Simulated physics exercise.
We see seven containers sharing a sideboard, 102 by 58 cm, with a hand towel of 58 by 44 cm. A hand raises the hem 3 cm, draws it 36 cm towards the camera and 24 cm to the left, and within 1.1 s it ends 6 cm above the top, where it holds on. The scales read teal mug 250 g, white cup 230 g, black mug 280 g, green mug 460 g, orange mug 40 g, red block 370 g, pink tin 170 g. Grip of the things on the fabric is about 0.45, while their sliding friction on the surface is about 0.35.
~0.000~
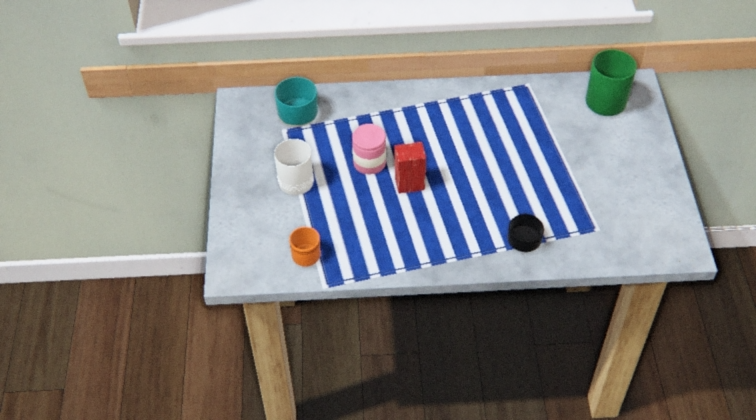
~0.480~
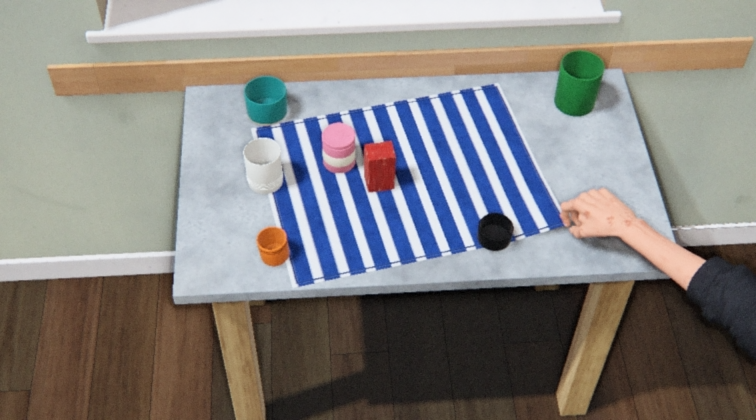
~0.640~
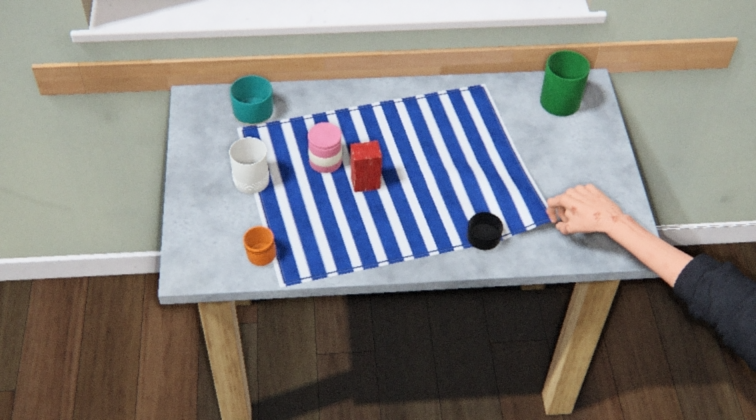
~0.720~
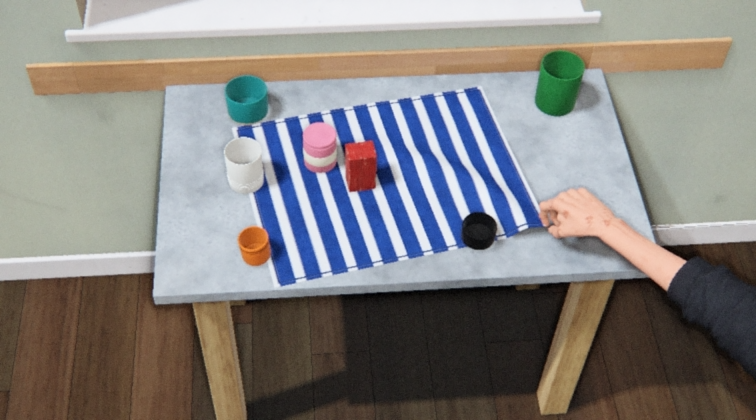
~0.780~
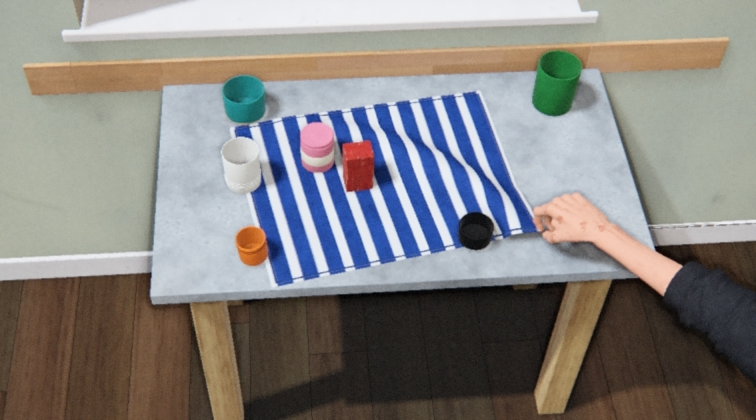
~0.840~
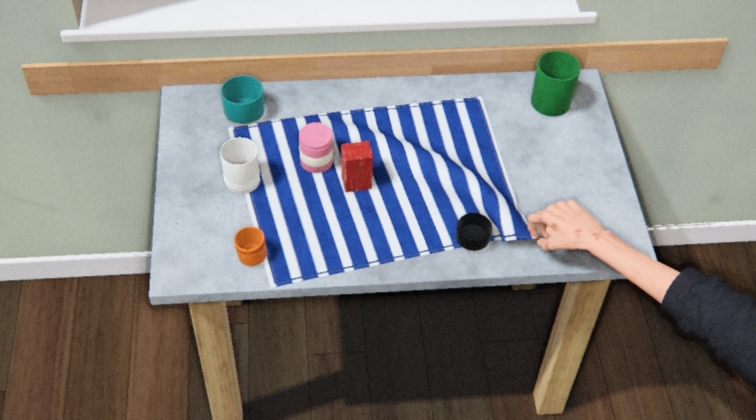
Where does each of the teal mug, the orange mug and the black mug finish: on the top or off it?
Finish: The teal mug on the top; the orange mug on the top; the black mug off the top.
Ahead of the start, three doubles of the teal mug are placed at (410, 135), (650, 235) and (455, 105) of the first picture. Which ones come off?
Going through the three spots as listed: Holds its spot, holds its spot and holds its spot.
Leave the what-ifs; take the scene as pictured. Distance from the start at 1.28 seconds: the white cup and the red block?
For the white cup, 0 centimetres, and for the red block, 8 centimetres.
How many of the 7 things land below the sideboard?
I count 1.
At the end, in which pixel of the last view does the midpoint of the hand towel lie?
About (398, 245).
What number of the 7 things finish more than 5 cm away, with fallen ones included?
4.
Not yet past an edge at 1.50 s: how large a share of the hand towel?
I'd say close to 75 per cent of it.
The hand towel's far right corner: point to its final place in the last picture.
That corner settles near pixel (560, 267) in the last view.
By 1.1 s, 100 % of the hand towel is still over the top; black mug 6 cm off its start, teal mug 2 cm off its start, pink tin 2 cm off its start.
By 1.3 s, 90 % of the hand towel is still over the top; black mug on its side, 17 cm off its start, orange mug 3 cm off its start, red block 7 cm off its start.
By 1.5 s, 75 % of the hand towel is still over the top; black mug over the edge, orange mug 6 cm off its start at (231, 221), teal mug 2 cm off its start at (244, 98).
By 1.7 s, 70 % of the hand towel is still over the top; black mug over the edge, orange mug 8 cm off its start, teal mug 2 cm off its start.
By 3.3 s, 70 % of the hand towel is still over the top; black mug over the edge, orange mug 8 cm off its start at (232, 212), teal mug 2 cm off its start at (244, 98), pink tin 17 cm off its start at (377, 174).
